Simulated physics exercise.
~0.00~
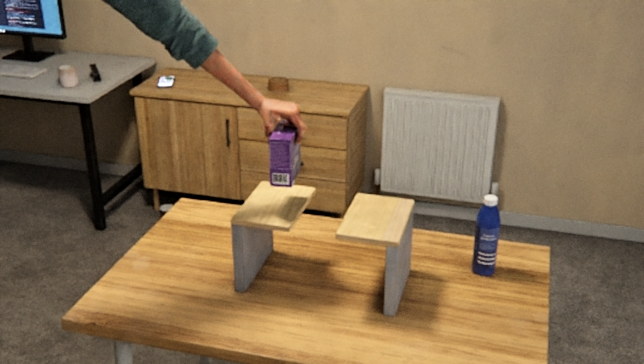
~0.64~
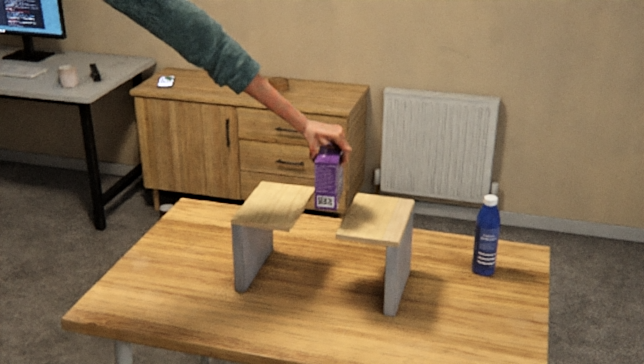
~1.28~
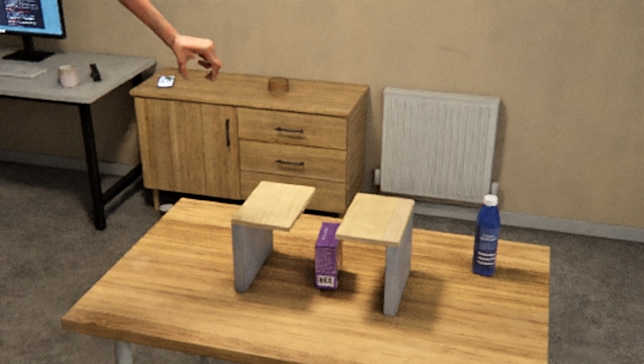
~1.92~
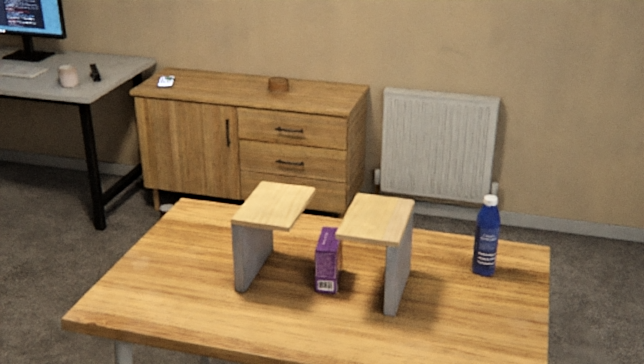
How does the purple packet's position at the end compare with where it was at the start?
At the start it is held by a hand above the left ledge. By the end it is lower and further right, standing upright on the table in the gap between the two ledges.
